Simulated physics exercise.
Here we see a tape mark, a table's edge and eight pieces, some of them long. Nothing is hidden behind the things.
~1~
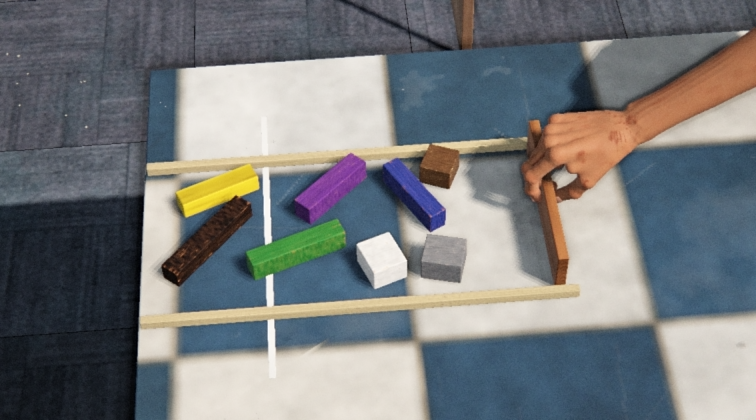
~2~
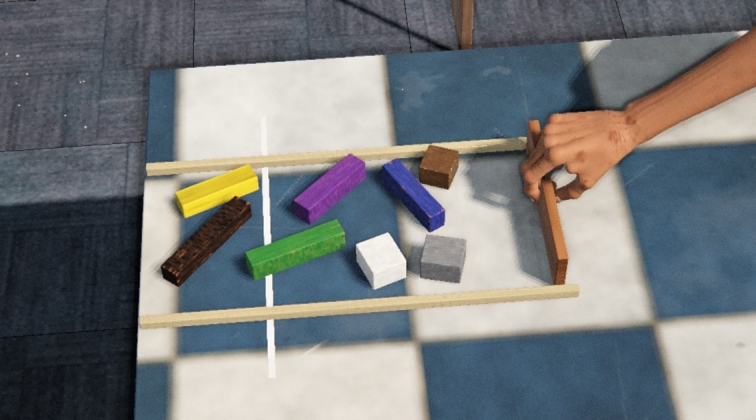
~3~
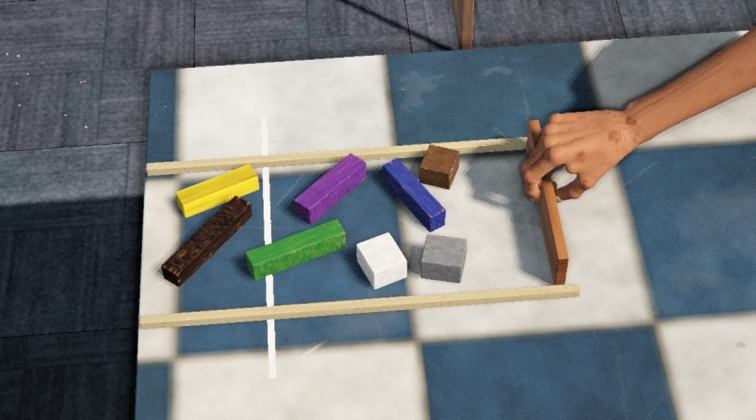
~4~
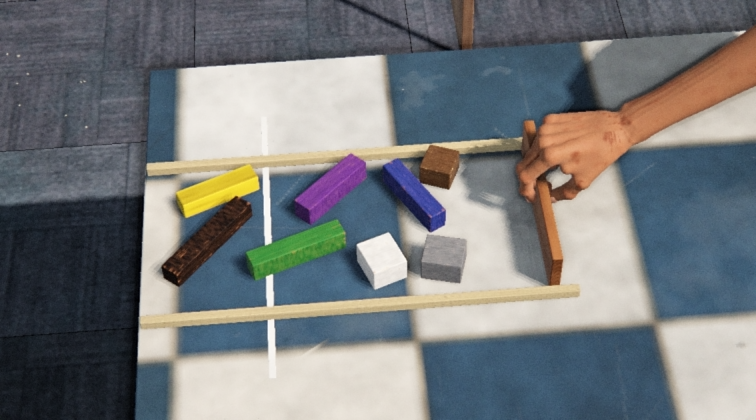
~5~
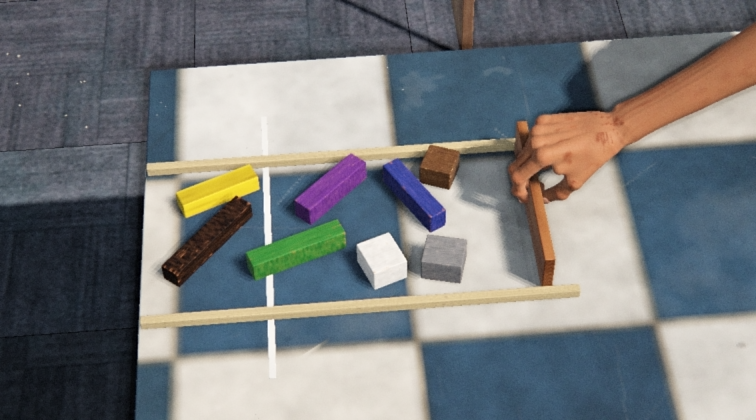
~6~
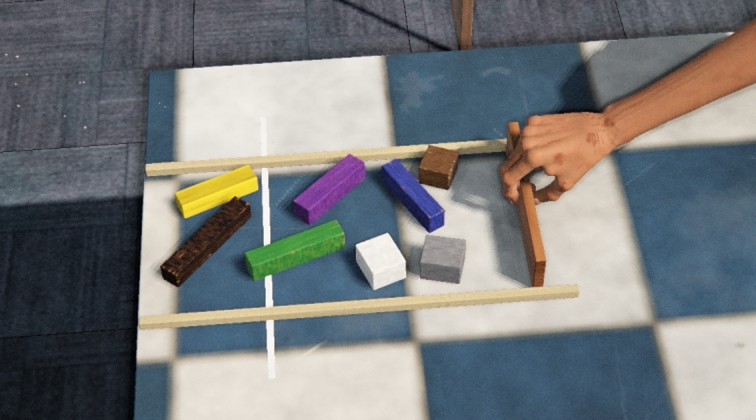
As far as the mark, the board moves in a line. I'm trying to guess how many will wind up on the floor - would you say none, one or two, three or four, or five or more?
I would say none.
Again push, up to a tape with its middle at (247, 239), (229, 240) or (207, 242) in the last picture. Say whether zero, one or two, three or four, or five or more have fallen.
Number fallen at each tape, in order - none at all, 1 or 2, either one or two.
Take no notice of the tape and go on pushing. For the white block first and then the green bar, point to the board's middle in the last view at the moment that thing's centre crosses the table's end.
The middle is at (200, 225) when it's the white block, and at (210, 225) when it's the green bar.
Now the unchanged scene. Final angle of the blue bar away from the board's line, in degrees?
About 25 degrees.
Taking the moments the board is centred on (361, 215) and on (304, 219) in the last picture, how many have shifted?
At the first point the count is 6, at the second it's 8.
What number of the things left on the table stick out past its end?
Answer: 2.
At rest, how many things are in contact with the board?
3 in contact.
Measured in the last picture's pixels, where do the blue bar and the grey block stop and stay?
Around (239, 221) and around (248, 278).
Soon after, none off yet; black bar at rest near (207, 241); yellow stick at rest near (217, 191); green bar at rest near (295, 250).
Then, none off yet; black bar at rest near (206, 240); yellow stick at rest near (217, 191); green bar moved a little near (274, 252).
At rest, the number that fall off is zero.
